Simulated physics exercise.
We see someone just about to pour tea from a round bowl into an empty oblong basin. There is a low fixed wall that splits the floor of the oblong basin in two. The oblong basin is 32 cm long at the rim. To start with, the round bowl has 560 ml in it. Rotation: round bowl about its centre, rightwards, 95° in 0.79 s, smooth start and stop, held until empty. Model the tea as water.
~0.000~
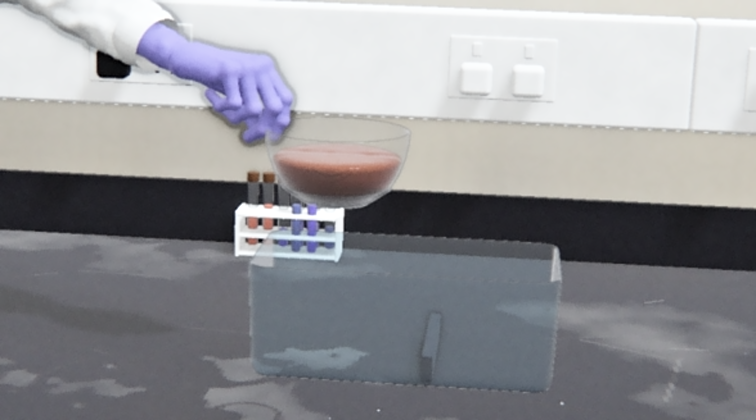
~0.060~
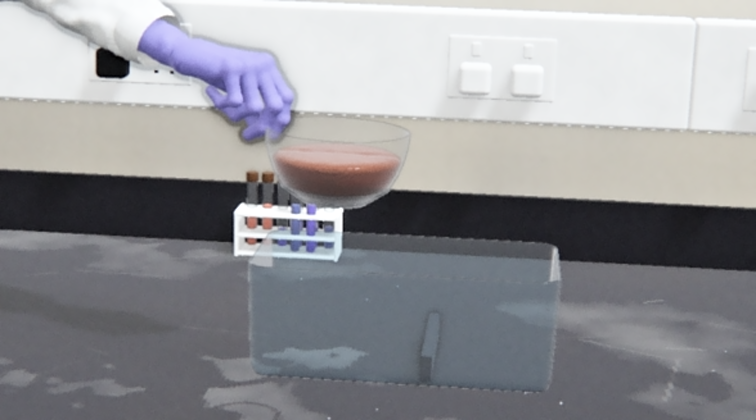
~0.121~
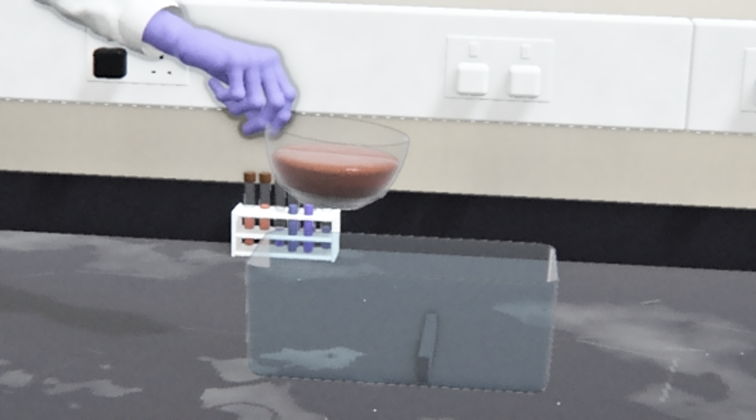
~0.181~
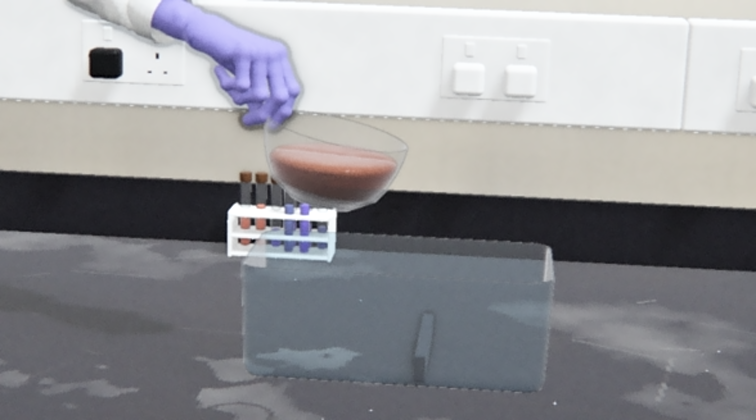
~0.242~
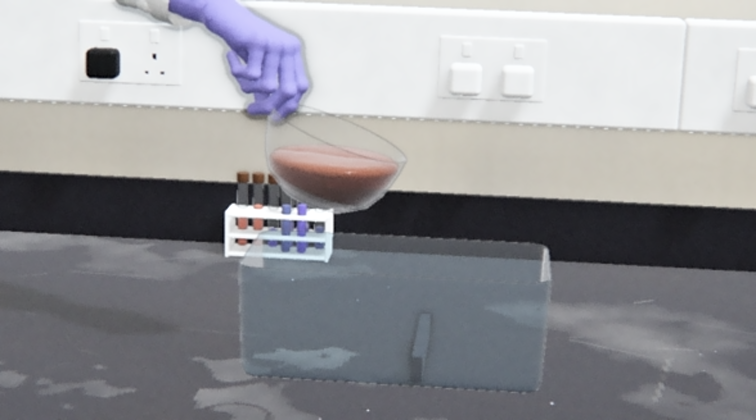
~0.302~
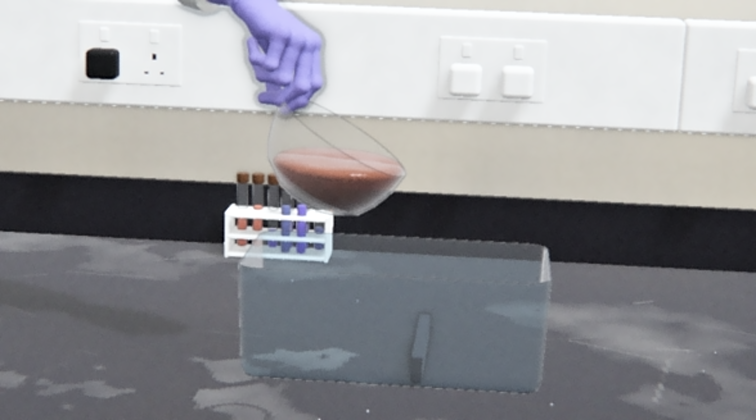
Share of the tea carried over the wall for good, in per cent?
Near 60 per cent.
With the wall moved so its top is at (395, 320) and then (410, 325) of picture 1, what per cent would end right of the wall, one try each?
95 % and 85 %.
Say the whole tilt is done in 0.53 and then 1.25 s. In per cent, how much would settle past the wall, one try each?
55 and 65 %.
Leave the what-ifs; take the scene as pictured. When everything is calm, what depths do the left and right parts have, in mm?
About 8 mm left, about 18 mm right.
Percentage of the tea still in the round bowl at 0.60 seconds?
Roughly 34 %.
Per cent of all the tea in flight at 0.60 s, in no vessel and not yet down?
Share: Roughly 26 per cent.
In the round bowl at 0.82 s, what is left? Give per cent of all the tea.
What remains is about 4 percent of it all.
Then, 0.60 s in, the tilt is 82° and 33 per cent is still to pour, 7 is left of the wall and 34 right of it.
Then, 0.82 s in, the tilt is 95° and 4 per cent is still to pour, 29 is left of the wall and 63 right of it.
Then, 1.04 s in, the tilt is 95° and 0 per cent is still to pour, 38 is left of the wall and 61 right of it.
Then, 1.29 s in, the tilt is 95° and 0 per cent is still to pour, 40 is left of the wall and 60 right of it.
Finally, 40 per cent lies left of the wall, 60 right of it and 0 outside.
